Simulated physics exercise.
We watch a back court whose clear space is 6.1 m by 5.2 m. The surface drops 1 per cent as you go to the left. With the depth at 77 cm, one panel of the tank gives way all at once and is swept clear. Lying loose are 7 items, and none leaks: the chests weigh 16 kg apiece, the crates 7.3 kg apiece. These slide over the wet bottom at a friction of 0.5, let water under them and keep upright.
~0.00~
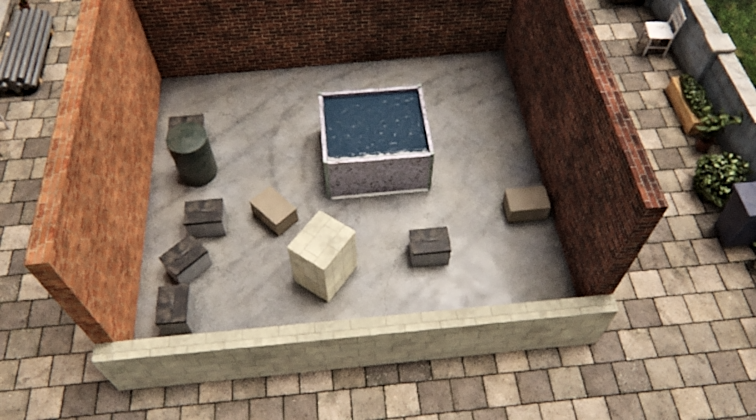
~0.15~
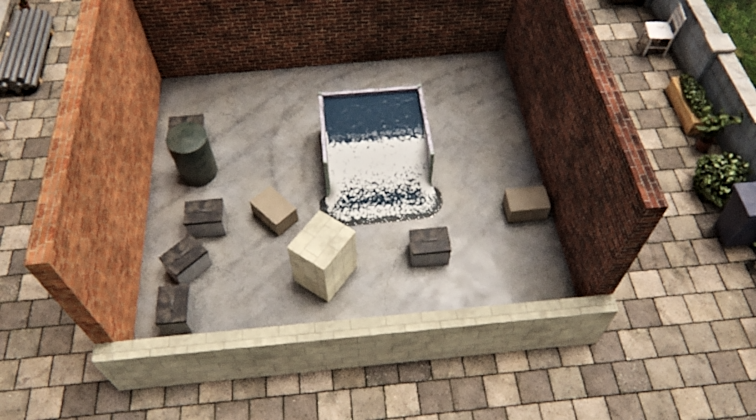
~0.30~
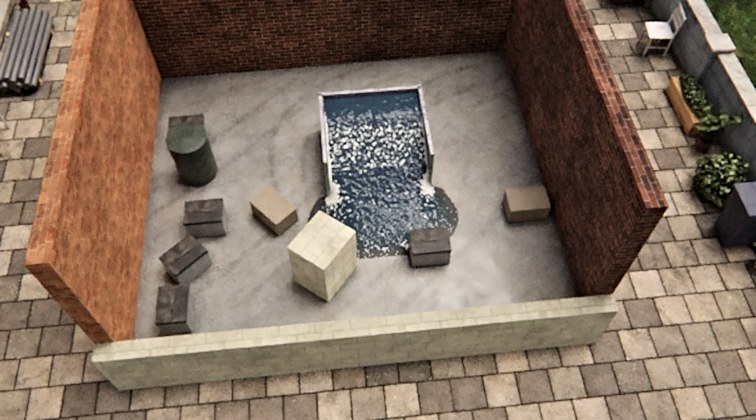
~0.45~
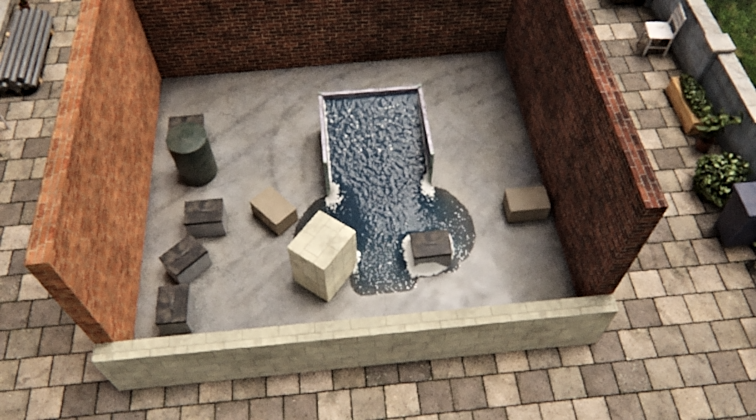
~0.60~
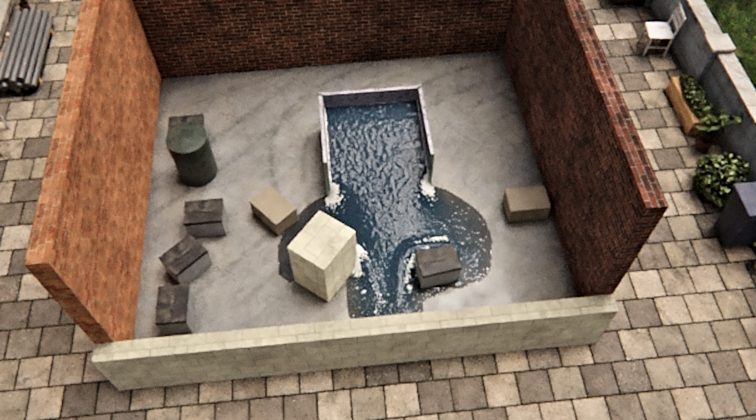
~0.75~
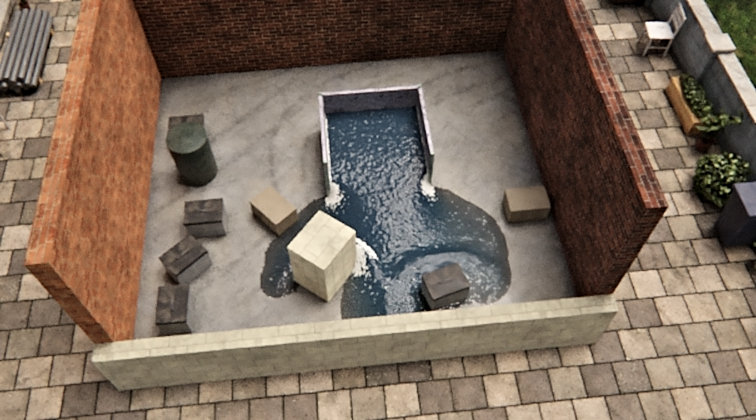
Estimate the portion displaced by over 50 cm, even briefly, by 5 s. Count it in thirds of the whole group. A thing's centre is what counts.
Two thirds or more of the group.
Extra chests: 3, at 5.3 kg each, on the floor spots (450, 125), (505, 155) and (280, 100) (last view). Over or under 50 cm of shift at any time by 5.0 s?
Going through them in turn, I'd say beyond, beyond and not that far.
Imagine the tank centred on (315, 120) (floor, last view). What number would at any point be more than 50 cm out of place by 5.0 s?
6.
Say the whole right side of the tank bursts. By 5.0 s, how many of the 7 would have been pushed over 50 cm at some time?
That would give 1.
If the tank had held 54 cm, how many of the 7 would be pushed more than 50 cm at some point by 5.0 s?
You'd get 4 in that case.
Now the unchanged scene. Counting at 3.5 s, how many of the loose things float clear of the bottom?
The count is 2.
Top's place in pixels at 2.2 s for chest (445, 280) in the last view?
Roughly at (558, 265).
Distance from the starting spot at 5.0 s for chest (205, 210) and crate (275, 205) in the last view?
The first ends 60 centimetres from its start and the second 80 centimetres.
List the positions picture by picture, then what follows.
The first picture shows a chest at (430, 240), on the bottom; a chest at (172, 303) rests on the ground; water covers 1.9 m2; 0 of 7 have shifted.
The second picture shows a chest at (430, 240) rests on the ground; a chest at (172, 303), on the bottom; water covers 2.9 m2; 0 of 7 have shifted.
The third picture shows a chest at (430, 240) rests on the ground; a chest at (172, 303) rests on the ground; water covers 4.1 m2; 0 of 7 have shifted.
The fourth picture shows a chest at (432, 243), on the bottom, 6 cm from its start; a chest at (172, 303), on the bottom; water covers 5.3 m2; 1 of 7 have shifted.
The fifth picture shows a chest at (438, 260), on the bottom, 34 cm from its start; a chest at (172, 303), on the bottom; water covers 6.7 m2; 1 of 7 have shifted.
The sixth picture shows a chest at (446, 280), on the bottom, 67 cm from its start; a chest at (172, 303) rests on the ground; 7.8 m2 under water; 1 of 7 have shifted.
After 1.1 s 1 of 7 are over 50 cm from their spots; 1 afloat.
After 2.2 s 1 of 7 are over 50 cm from their spots; 2 afloat.
After 3.5 s 5 of 7 are over 50 cm from their spots; 2 afloat.
After 5.0 s 6 of 7 are over 50 cm from their spots, and 6 have been at some point; 2 afloat.
